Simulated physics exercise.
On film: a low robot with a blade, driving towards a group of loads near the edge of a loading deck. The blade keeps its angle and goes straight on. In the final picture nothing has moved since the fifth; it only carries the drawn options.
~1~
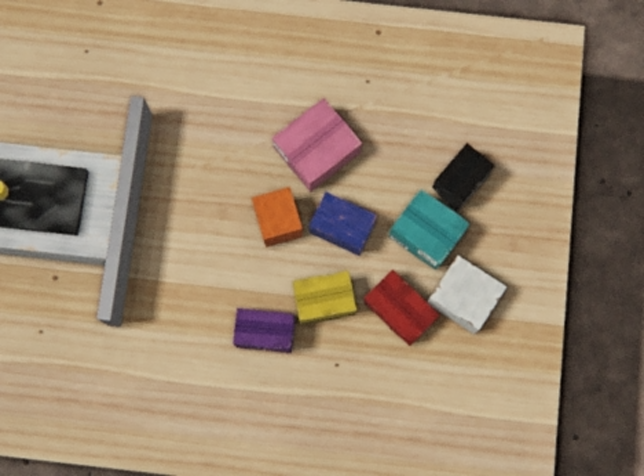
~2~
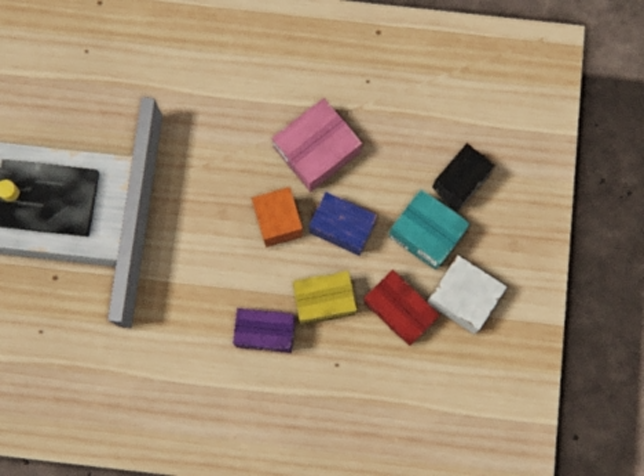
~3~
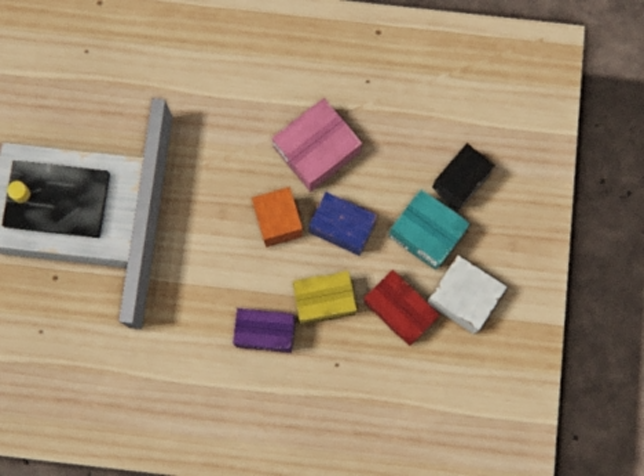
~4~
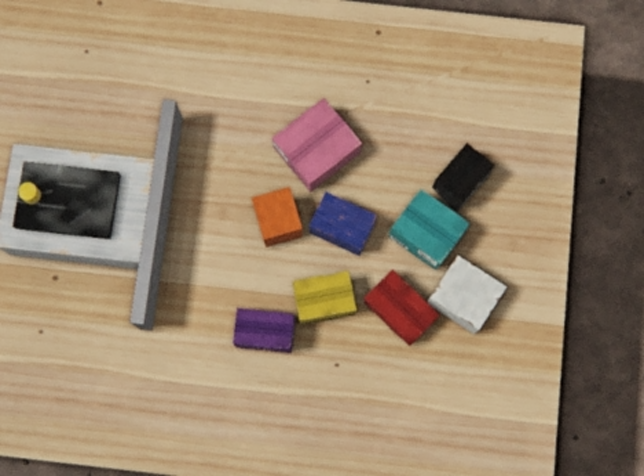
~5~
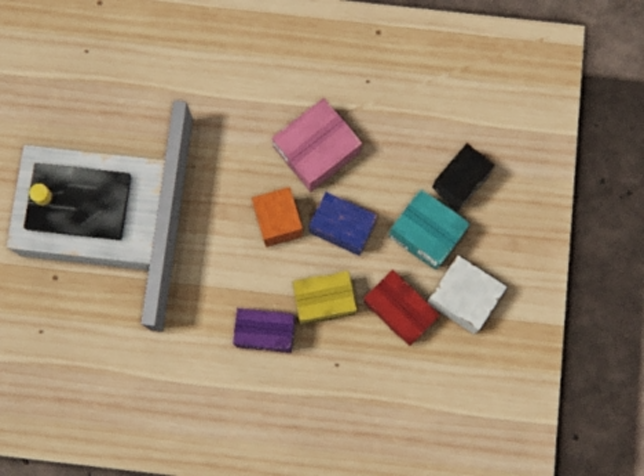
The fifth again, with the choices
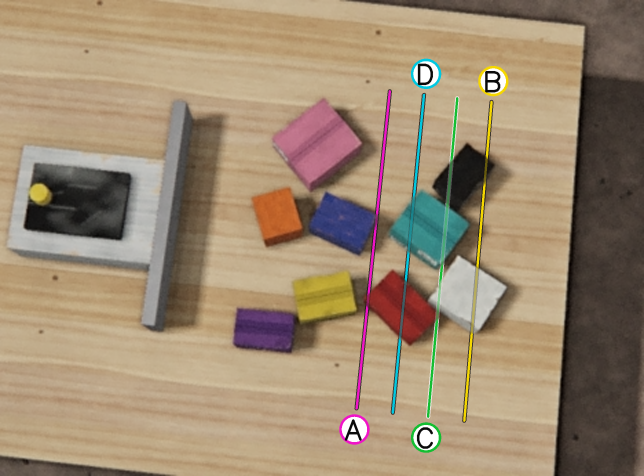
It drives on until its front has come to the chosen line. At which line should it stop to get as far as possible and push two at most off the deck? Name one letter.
Stop at B.
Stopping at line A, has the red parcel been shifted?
By then, yes.
On the copy, A at (374, 245); B at (478, 257); C at (443, 253); D at (409, 249).
On B. First, robot (199, 215); purple box (304, 337); red parcel (407, 303).
Then, robot (314, 227); turquoise parcel (527, 231); white crate (508, 301).
Finally, robot (400, 237); turquoise parcel over the edge; white crate over the edge; two fallen.
By contrast, A is within the limit but short; C is within the limit but short; D is within the limit but short.
